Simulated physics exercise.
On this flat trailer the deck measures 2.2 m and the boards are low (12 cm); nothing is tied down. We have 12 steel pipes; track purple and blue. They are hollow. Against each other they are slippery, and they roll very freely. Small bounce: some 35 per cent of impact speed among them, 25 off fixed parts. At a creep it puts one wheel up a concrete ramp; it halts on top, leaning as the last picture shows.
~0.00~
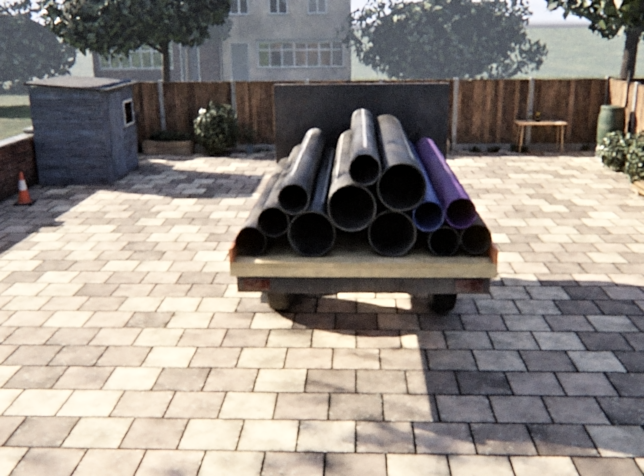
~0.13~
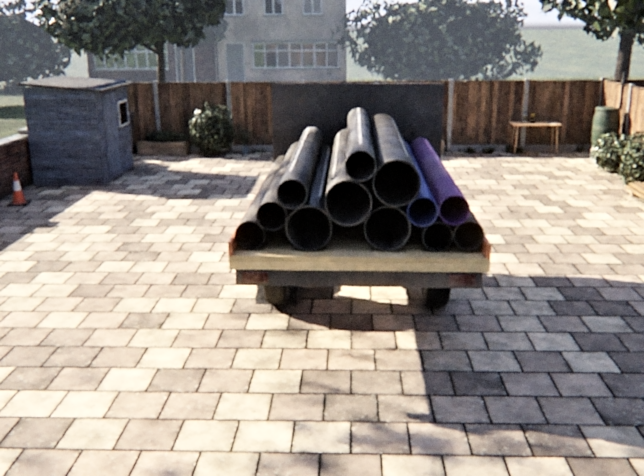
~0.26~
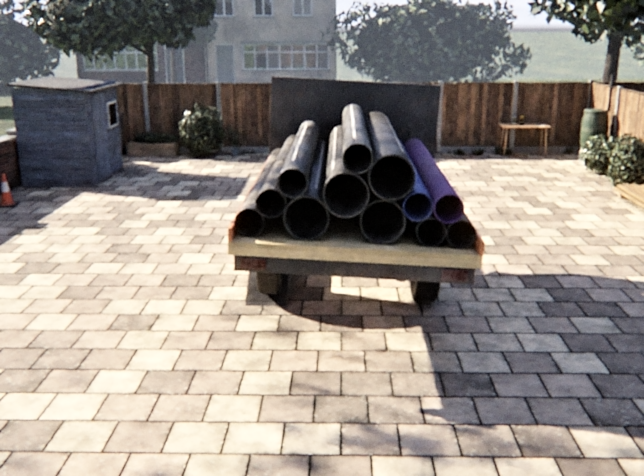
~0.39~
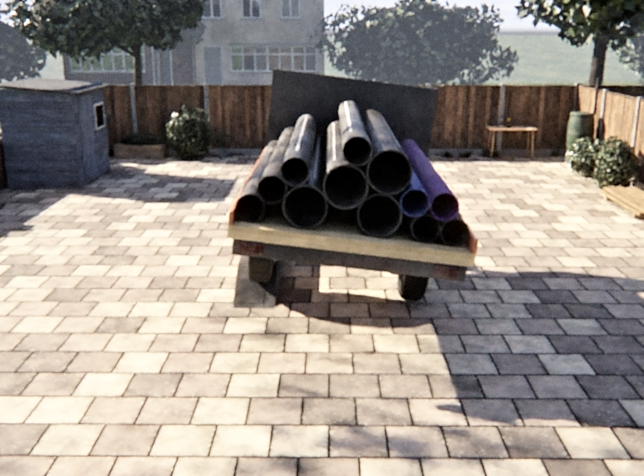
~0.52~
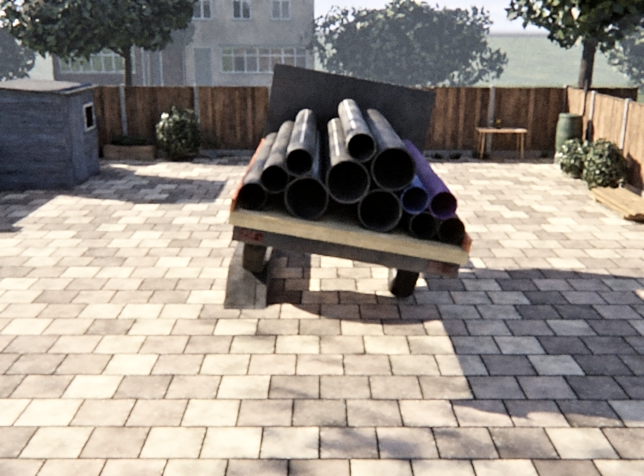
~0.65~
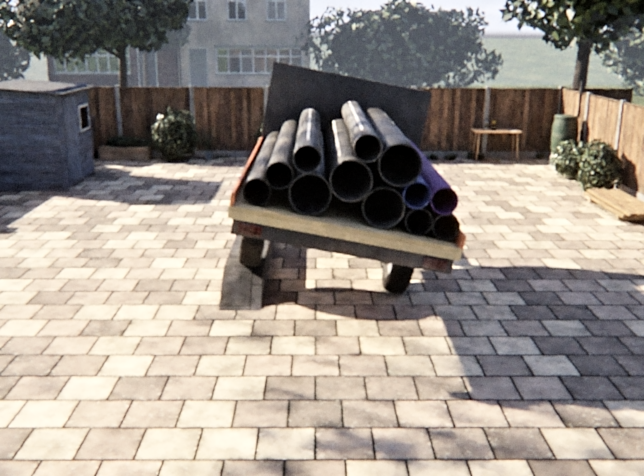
In a paved yard, a trailer of stacked pipes climbs a ramp and leans right.
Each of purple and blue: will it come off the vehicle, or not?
Verdict: Purple pipe does so; blue does so.
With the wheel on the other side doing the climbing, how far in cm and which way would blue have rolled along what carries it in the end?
It would end about 15 cm to the left of where it began.
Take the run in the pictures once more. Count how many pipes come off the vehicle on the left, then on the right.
Left side: 0; right side: 4.
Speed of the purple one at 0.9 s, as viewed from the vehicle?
Speed approx. 0.8 m/s.
By 0.9 s, purple is up on others, 10 cm from the right edge, rolling right; blue is up on others, 35 cm from the right edge, rolling right; 0 off so far.
By 1.1 s, purple is dropping off the right side; blue is up on others, 20 cm from the right edge, rolling right; 1 off so far.
By 1.3 s, purple is dropping off the right side; blue is up on others, 5 cm from the right edge, rolling right; 1 off so far.
By 1.5 s, purple is on the ground to the right; blue is dropping off the right side; 2 off so far.
Finally (5.7 s), purple is on the ground to the right; blue is on the ground to the right; 4 off so far.
